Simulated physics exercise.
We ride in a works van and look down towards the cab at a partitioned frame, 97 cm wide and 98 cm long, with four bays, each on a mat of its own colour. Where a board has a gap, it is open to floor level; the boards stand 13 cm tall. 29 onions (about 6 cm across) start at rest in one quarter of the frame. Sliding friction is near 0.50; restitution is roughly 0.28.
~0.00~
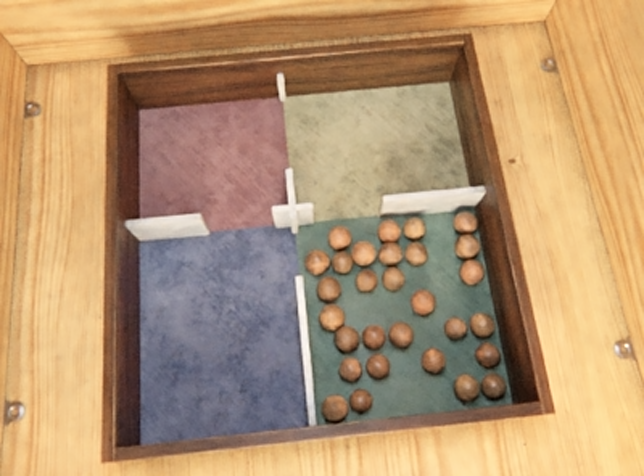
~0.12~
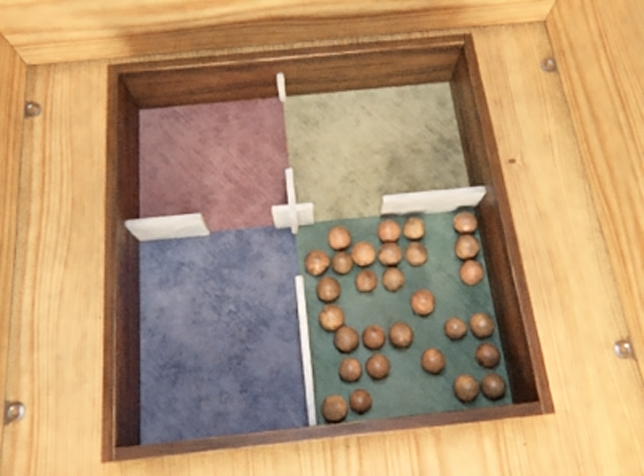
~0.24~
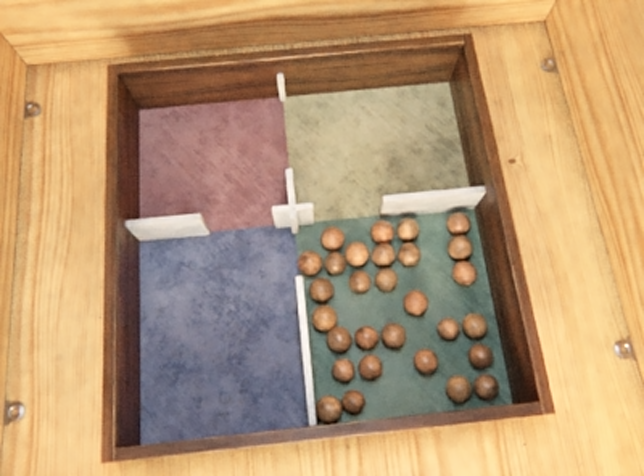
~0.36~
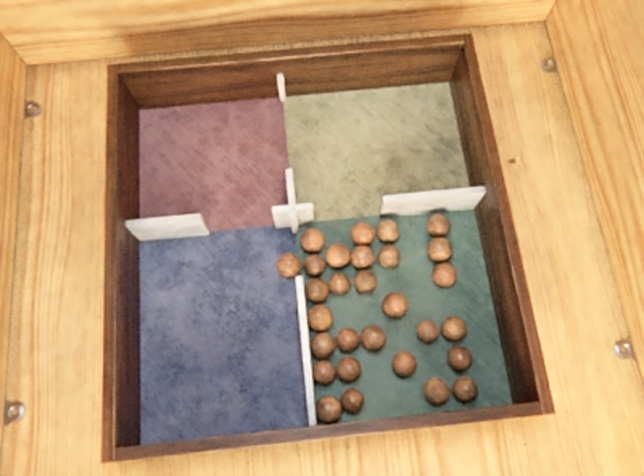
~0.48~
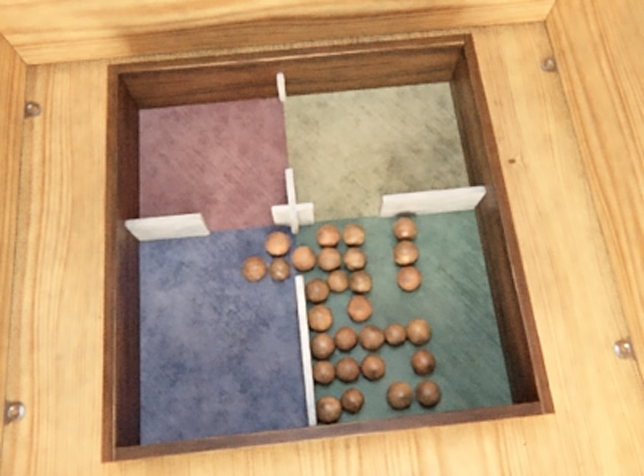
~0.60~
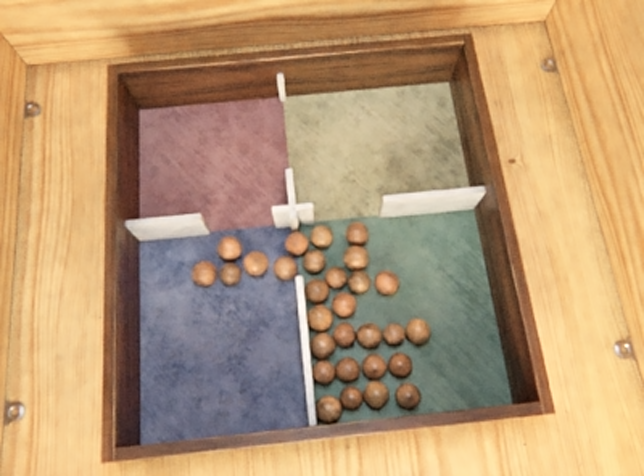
In a wooden frame split into four coloured bays, small brown balls sat still in the green bay, then slid left together, and a few passed through a gap into the blue bay.
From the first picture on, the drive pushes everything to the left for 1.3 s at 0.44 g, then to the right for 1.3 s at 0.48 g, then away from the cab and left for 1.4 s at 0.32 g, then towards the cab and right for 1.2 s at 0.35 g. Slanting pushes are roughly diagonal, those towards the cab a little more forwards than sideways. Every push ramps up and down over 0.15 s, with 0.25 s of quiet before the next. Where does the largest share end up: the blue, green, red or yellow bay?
The green bay ends with the most.
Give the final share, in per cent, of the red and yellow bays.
Red 10, yellow 10 per cent.
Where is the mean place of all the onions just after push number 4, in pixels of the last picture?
At about (403, 237).
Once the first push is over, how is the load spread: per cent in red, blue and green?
By then: Red 0, blue 40, green 60 per cent.
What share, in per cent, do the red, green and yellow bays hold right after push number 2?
By then: Red 0, green 80, yellow 0 per cent.
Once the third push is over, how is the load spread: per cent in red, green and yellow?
By then: Red 0, green 80, yellow 0 per cent.
After push 1 (1.54 s), 12 in the blue bay and 17 in the green bay.
After push 2 (3.09 s), 5 in the blue bay and 24 in the green bay.
After push 3 (4.74 s), 5 in the blue bay and 24 in the green bay.
After push 4 (6.19 s), 2 in the red bay, 1 in the blue bay, 24 in the green bay and 2 in the yellow bay.
Final count (at 7.28 s), 2 in the red bay, 1 in the blue bay, 23 in the green bay and 3 in the yellow bay.
